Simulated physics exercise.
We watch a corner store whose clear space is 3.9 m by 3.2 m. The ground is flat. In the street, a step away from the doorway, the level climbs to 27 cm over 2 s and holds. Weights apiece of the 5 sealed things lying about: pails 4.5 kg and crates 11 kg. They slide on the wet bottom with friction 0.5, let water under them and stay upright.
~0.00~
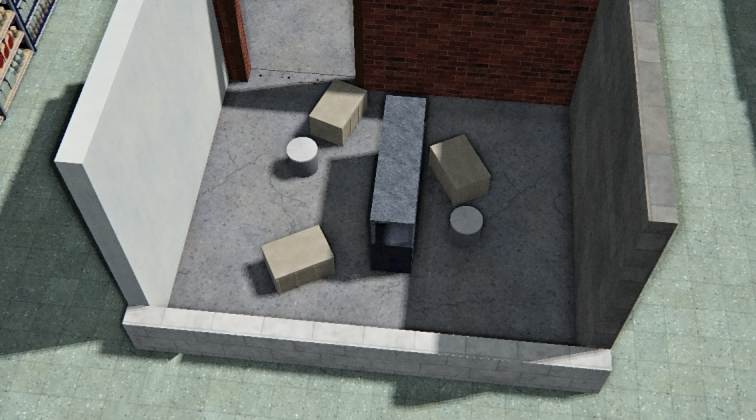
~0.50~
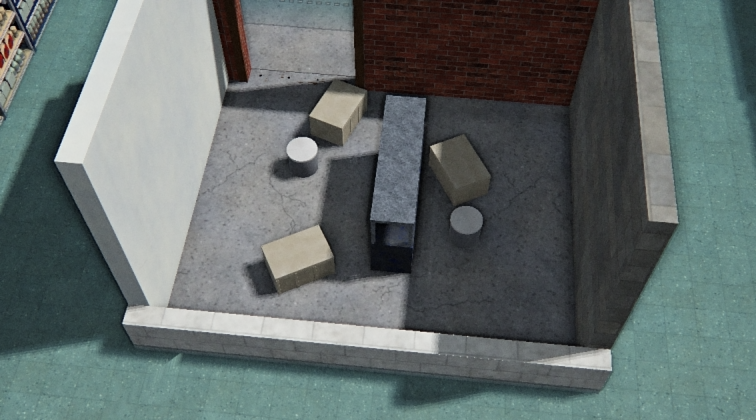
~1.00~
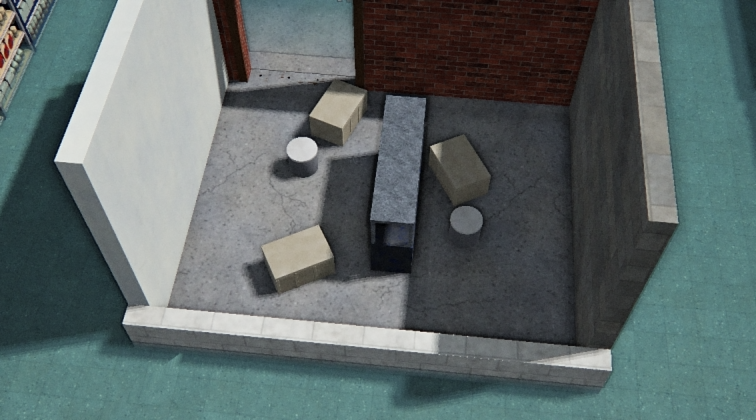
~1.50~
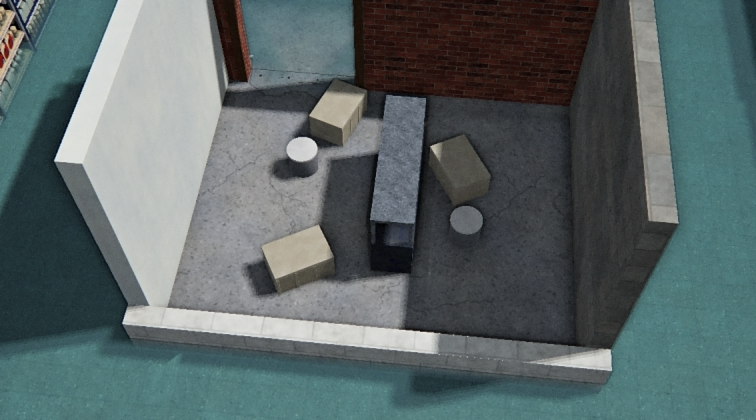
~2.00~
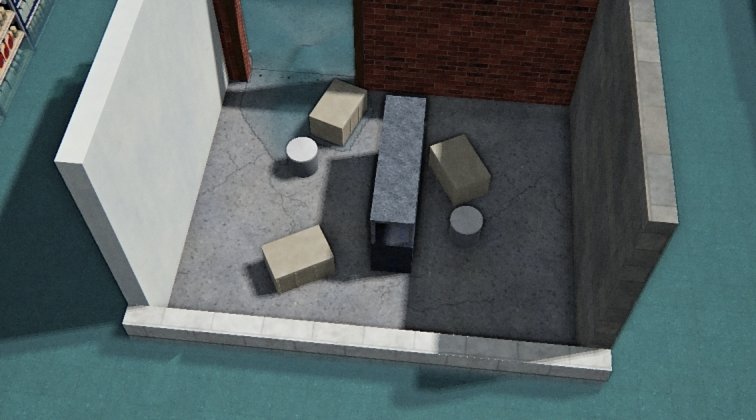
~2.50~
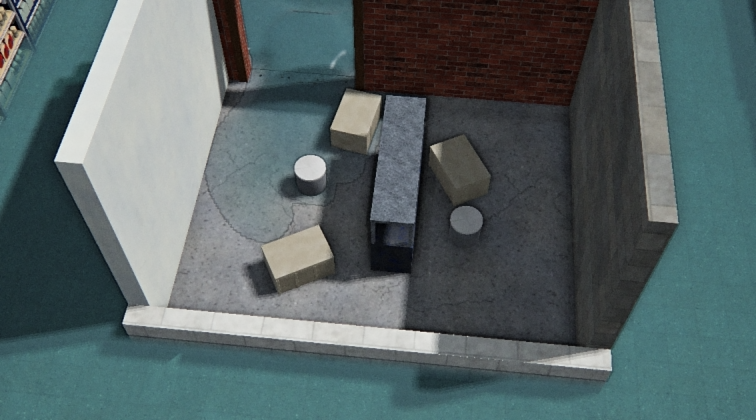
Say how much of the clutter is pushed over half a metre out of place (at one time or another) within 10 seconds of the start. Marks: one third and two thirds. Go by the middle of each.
That comes to one to two thirds.
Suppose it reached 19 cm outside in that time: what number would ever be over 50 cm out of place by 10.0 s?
In that case 3 of them.
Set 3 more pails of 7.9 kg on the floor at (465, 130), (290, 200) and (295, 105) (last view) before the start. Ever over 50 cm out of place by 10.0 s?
In turn: Past it, past it, over.
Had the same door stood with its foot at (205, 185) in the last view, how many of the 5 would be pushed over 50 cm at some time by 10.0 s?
In that case 4 of them.
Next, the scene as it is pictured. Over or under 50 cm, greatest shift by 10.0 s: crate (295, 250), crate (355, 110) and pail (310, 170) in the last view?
In turn: Past it, over, over.
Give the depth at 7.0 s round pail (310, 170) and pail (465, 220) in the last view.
Roughly 5 and 2 cm.
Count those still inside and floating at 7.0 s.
0 of them.
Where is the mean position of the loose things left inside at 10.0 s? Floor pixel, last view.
At about (418, 161).
After 3.5 s 2 of 5 are over 50 cm from their spots; 1 afloat.
After 4.5 s 3 of 5 are over 50 cm from their spots; 1 afloat.
After 7.0 s 3 of 5 are over 50 cm from their spots; 0 afloat.
After 10.0 s 2 of 5 are over 50 cm from their spots, and 3 have been at some point; 5 afloat.
